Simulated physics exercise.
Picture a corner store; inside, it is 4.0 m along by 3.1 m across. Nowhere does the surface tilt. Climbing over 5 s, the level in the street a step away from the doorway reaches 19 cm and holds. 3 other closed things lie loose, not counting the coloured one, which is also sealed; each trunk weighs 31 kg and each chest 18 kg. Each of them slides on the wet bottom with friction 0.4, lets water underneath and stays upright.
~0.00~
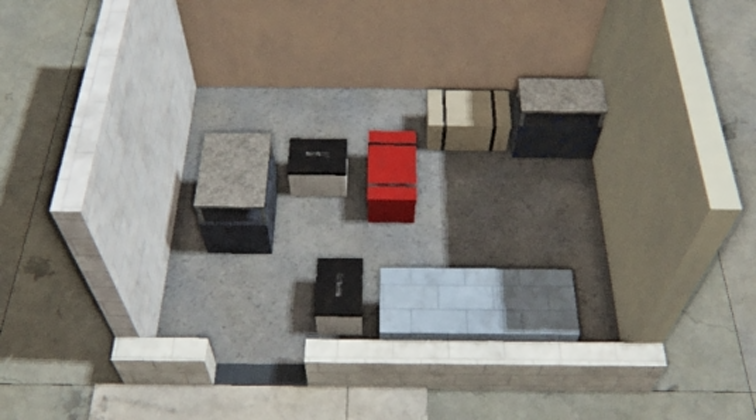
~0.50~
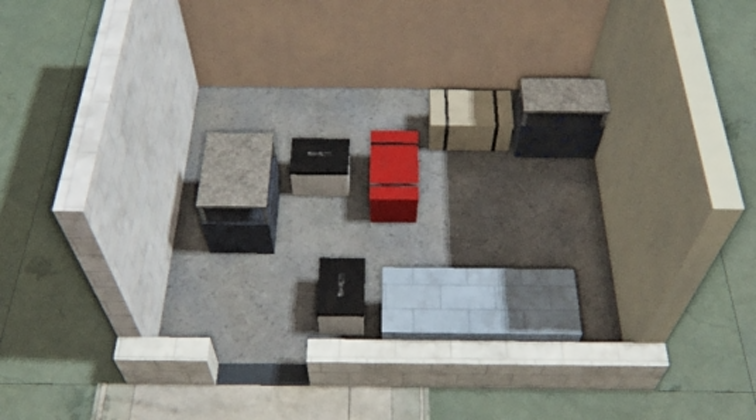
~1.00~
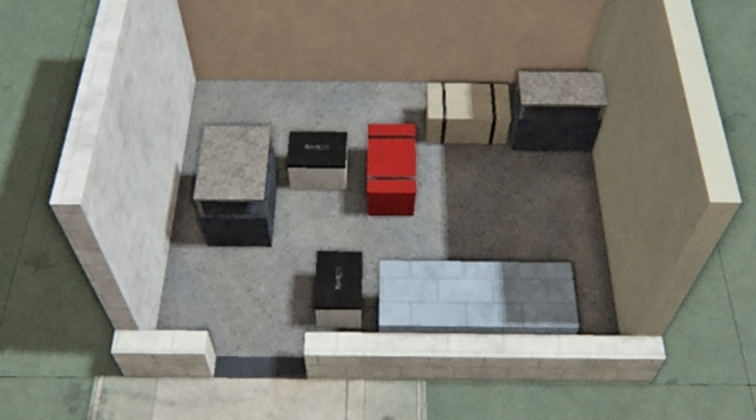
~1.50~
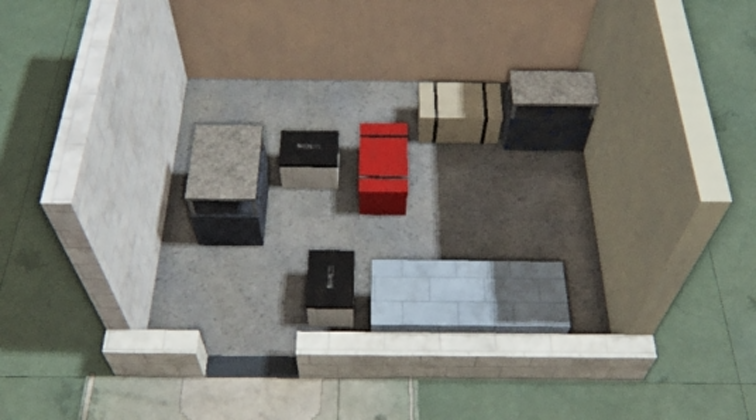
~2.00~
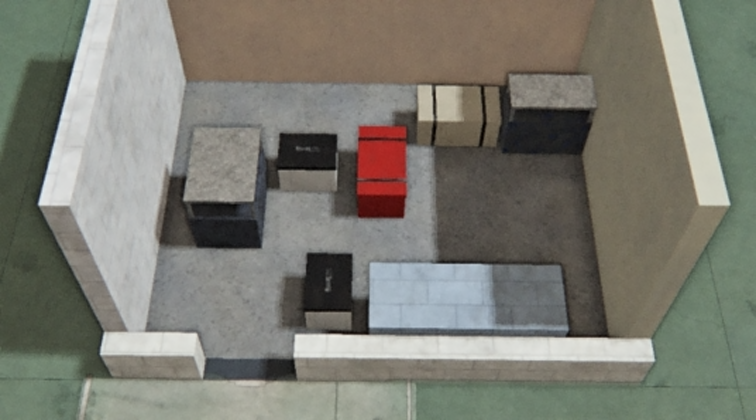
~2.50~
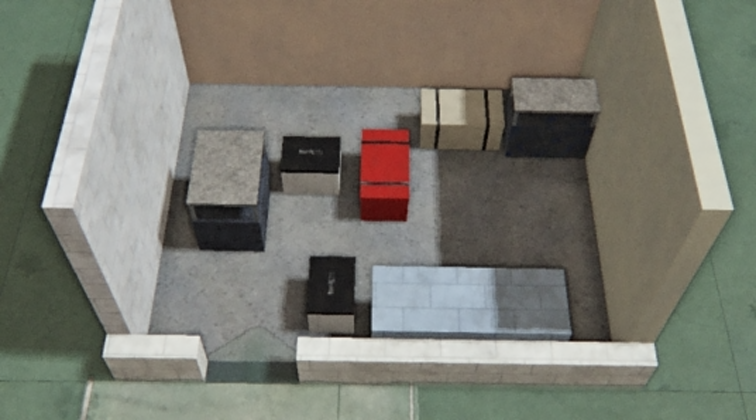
A thin, clear film of water appears only at the end, in the front-left doorway gap of a small, roofless store seen from high in front. A red trunk stands near the middle among black-topped boxes, a strapped tan case, grey-topped blocks at left and back right, and a pale tiled block in front. The view jitters slightly and the outside ground turns from grey to green, while the objects stay put.
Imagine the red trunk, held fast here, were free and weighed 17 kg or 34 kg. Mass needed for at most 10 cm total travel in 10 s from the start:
Only the greater amount keeps it steady.
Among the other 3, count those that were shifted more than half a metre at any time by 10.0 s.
My count gives 1.
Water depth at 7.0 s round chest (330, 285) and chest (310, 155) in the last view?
I'd estimate 5 cm for the first and 5 cm for the second.
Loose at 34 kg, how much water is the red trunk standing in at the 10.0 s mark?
6 cm, roughly.
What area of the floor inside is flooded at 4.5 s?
The covered patch comes to about 2.5 m2.
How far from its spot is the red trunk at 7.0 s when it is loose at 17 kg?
About 30 cm off its spot.
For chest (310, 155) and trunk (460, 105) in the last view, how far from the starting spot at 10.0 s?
One is off by 120 cm, the other by 0 cm, in the order asked.
After 3.5 s the red trunk would be 0 cm from its start with 17 kg and 0 cm from its start with 34 kg; 0 cm of water round it then.
After 4.5 s the red trunk would be 0 cm from its start with 17 kg and 0 cm from its start with 34 kg; 1 cm of water round it then.
After 7.0 s the red trunk would be 32 cm from its start with 17 kg and 0 cm from its start with 34 kg; 4 cm of water round it then.
After 10.0 s the red trunk would be 134 cm from its start with 17 kg and 0 cm from its start with 34 kg; 6 cm of water round it then.
